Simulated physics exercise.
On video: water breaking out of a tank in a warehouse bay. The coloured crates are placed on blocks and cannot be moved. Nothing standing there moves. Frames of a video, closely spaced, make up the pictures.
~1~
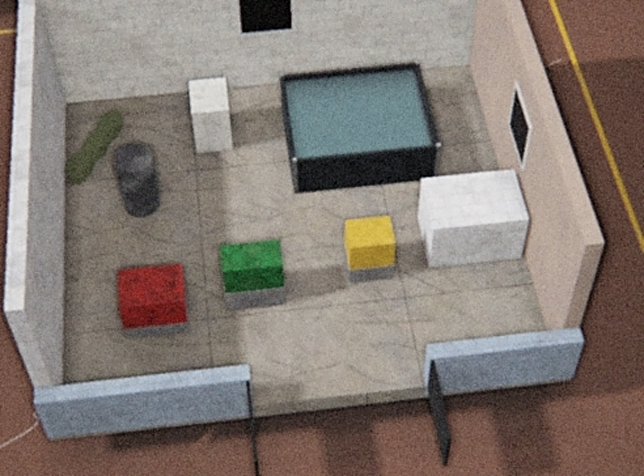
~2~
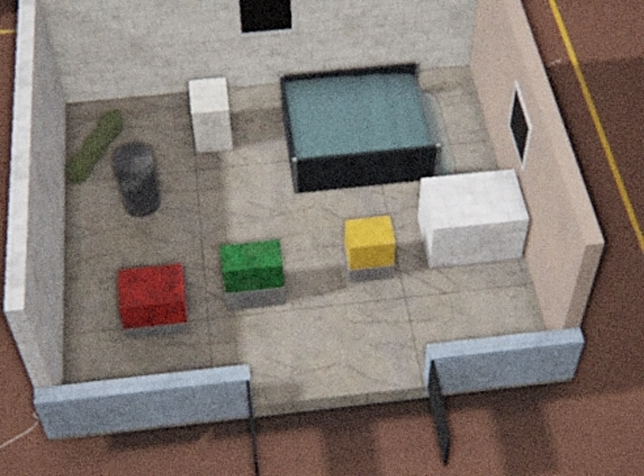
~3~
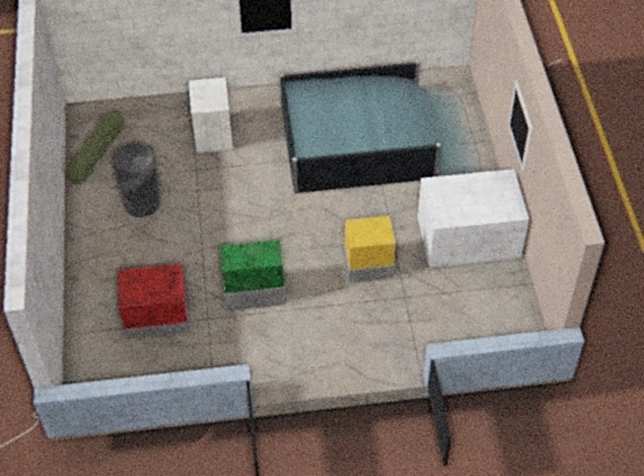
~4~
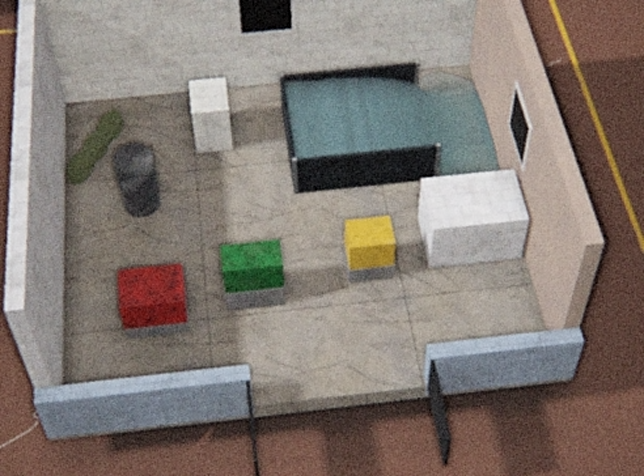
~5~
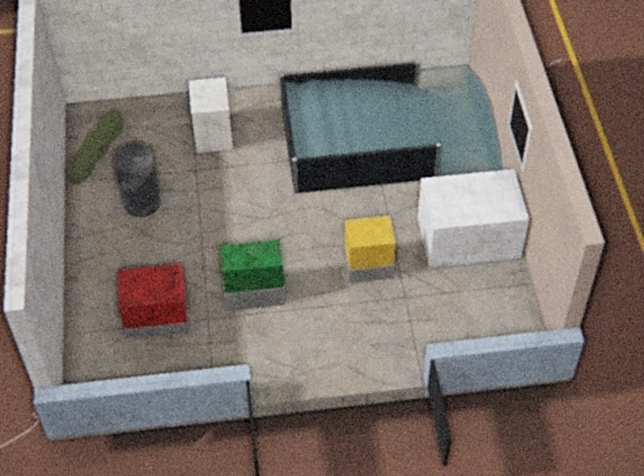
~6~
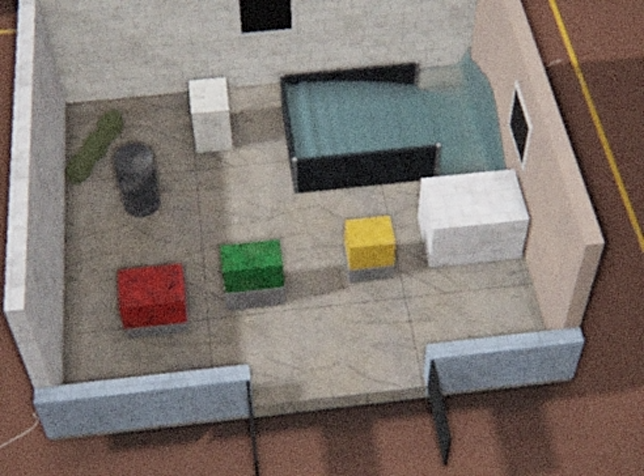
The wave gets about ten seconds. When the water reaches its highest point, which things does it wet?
In the end as for the yellow crate it's untouched by the water; as for the red crate it's untouched by the water; as for the green crate it's untouched by the water.
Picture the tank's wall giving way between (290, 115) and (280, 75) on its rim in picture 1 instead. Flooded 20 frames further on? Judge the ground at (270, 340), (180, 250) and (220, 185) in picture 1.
Spared, then sodden, then sodden.
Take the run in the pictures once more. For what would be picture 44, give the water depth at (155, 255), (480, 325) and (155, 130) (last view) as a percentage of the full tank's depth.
About 18 per cent, then 2 per cent, then 6 per cent.
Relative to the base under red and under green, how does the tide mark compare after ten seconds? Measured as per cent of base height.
The first reaches around 70 in a hundred, the second around 30.
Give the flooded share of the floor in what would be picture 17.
My estimate is near 25 per cent.
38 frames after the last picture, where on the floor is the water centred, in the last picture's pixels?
Around (292, 173).
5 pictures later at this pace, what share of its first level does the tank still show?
Some 54 per cent.
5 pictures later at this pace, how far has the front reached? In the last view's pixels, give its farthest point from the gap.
Close to (538, 327).
A moment on, water covers 15 % of the floor; the yellow crate not reached, the red crate not reached, the green crate not reached.
Next, water covers 25 % of the floor; the yellow crate not reached, the red crate not reached, the green crate not reached.
Then, water covers 55 % of the floor; the yellow crate water round its plinth, the red crate water round its plinth, the green crate water round its plinth.
Later, water covers 75 % of the floor; the yellow crate water round its plinth, the red crate water round its plinth, the green crate water round its plinth.
In the end, water covers 95 % of the floor; the yellow crate stayed above the water, the red crate stayed above the water, the green crate stayed above the water.
